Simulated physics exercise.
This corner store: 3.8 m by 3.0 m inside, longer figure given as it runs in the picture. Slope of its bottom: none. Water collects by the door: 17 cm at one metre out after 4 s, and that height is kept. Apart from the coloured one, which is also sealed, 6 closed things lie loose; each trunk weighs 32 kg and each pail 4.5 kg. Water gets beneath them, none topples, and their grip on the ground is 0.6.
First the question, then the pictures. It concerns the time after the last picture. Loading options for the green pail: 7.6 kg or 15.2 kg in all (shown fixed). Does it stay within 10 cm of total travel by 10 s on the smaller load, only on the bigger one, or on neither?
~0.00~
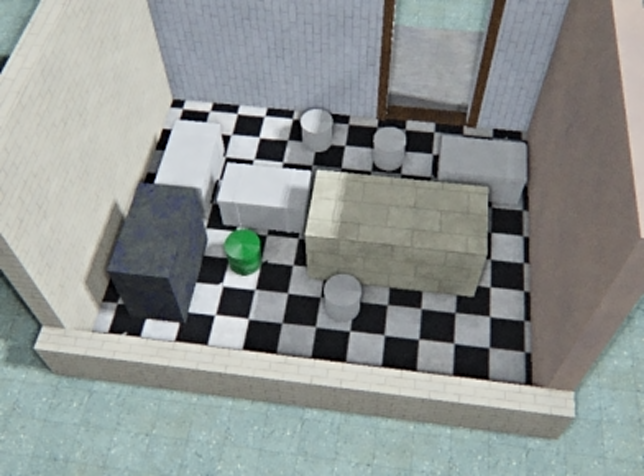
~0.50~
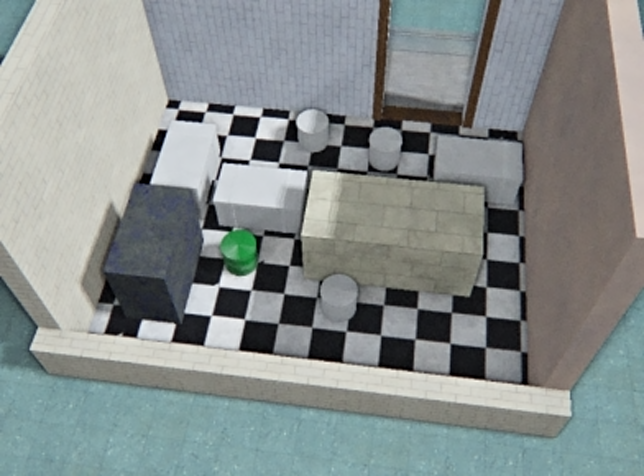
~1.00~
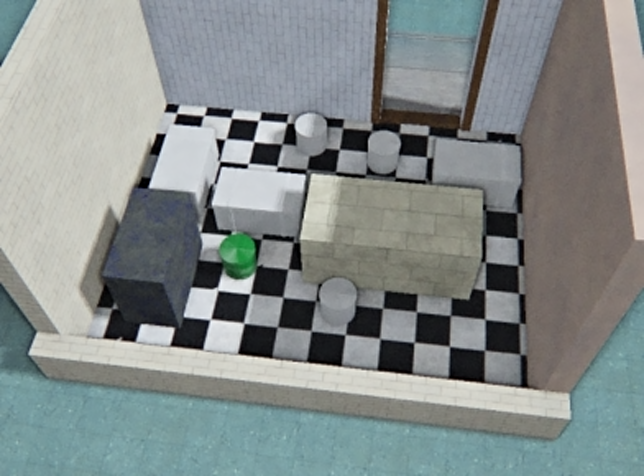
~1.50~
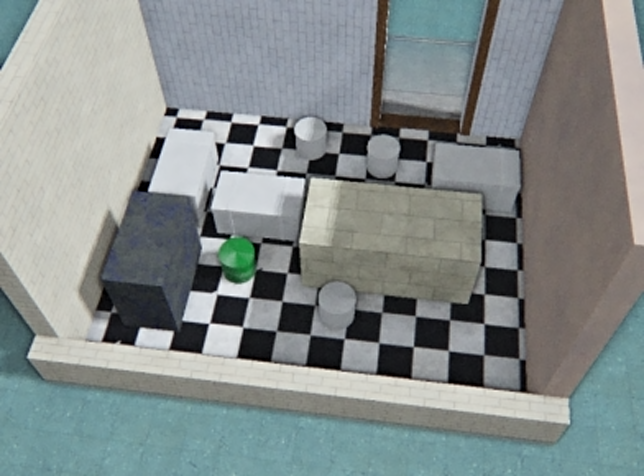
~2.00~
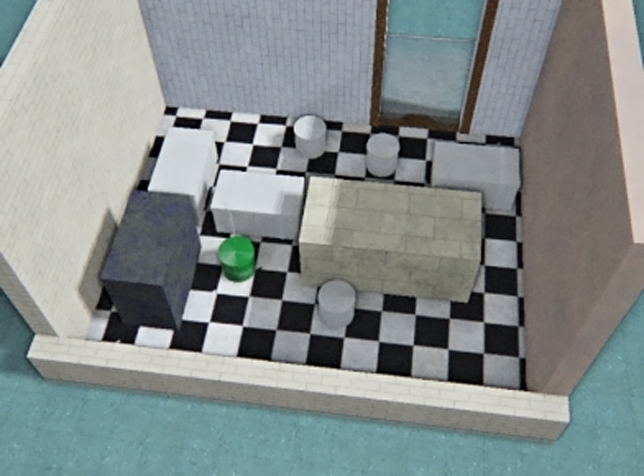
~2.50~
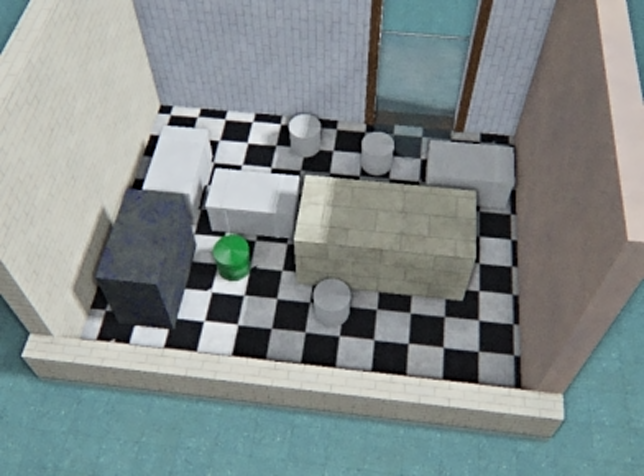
Watching this, the lighter ballast does the job.
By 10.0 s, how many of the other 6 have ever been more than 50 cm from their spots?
Total: 1.
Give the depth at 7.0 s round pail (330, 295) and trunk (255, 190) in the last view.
Roughly 0 and 4 cm.
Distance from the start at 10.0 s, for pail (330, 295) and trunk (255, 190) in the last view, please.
In turn: 0 cm, 0 cm.
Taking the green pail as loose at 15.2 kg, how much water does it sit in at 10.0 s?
2 cm, roughly.
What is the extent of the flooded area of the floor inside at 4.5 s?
Flooded: Near 2.5 m2.
After 3.5 s the green pail would be 0 cm from its start with 7.6 kg and 0 cm from its start with 15.2 kg; 0 cm of water round it then.
After 4.5 s the green pail would be 0 cm from its start with 7.6 kg and 0 cm from its start with 15.2 kg; 0 cm of water round it then.
After 7.0 s the green pail would be 0 cm from its start with 7.6 kg and 0 cm from its start with 15.2 kg; 1 cm of water round it then.
After 10.0 s the green pail would be 0 cm from its start with 7.6 kg and 0 cm from its start with 15.2 kg; 2 cm of water round it then.
